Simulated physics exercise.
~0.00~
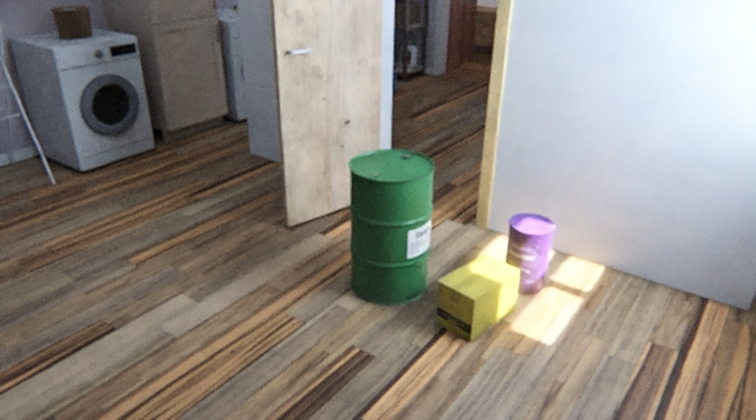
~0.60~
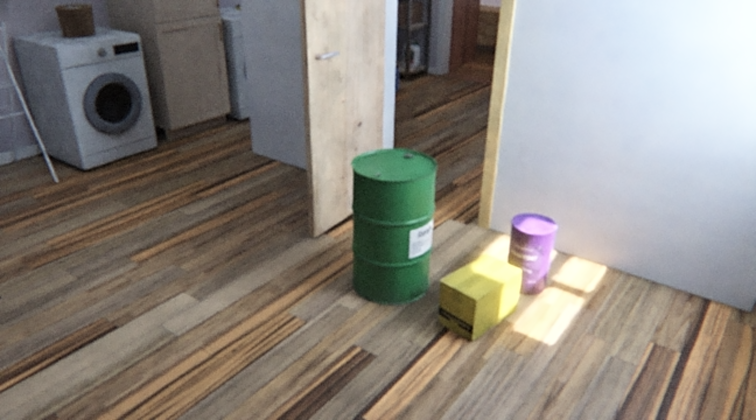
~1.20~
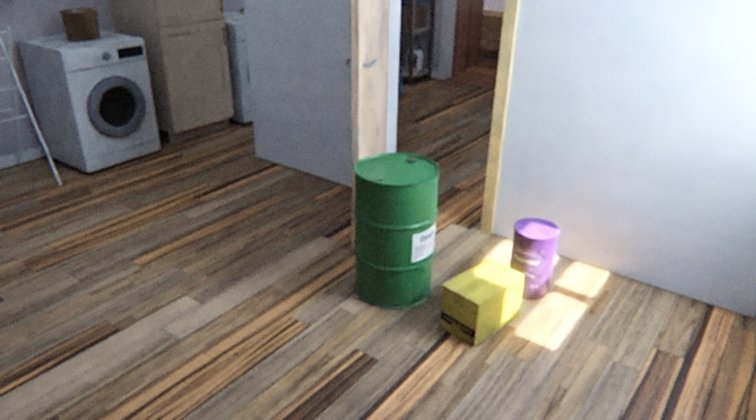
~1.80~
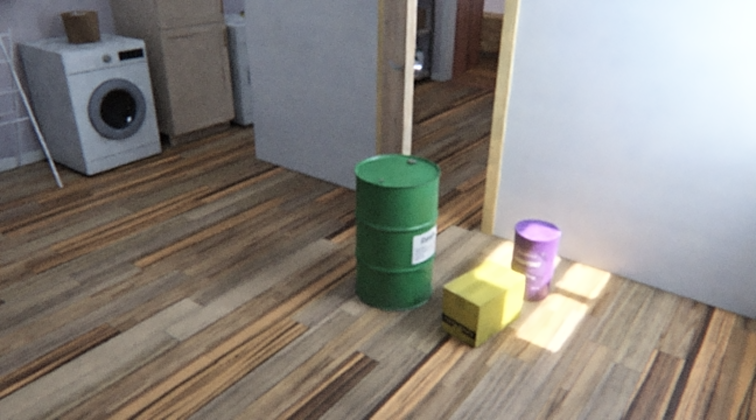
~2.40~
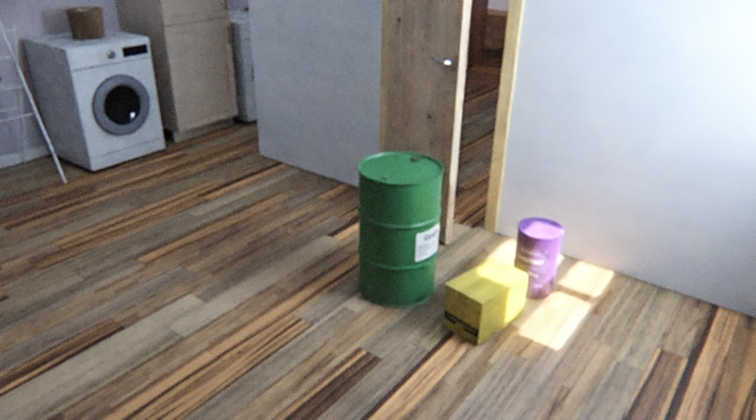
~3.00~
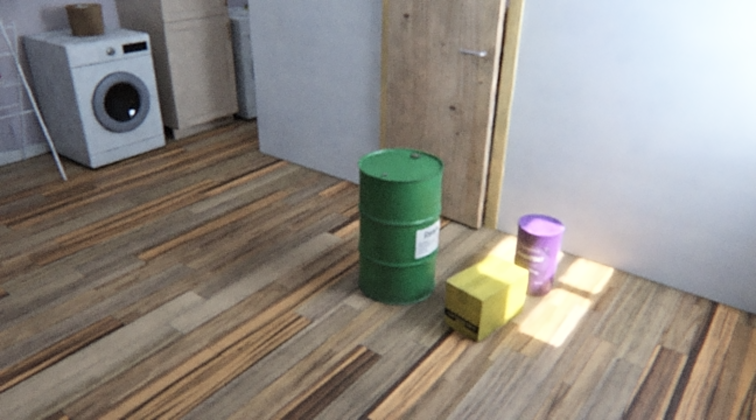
The wooden door swung steadily around to the right behind a green drum, a yellow box and a purple pail, passing them without touching any, until it had all but filled its doorway, with the three objects still standing where they were.
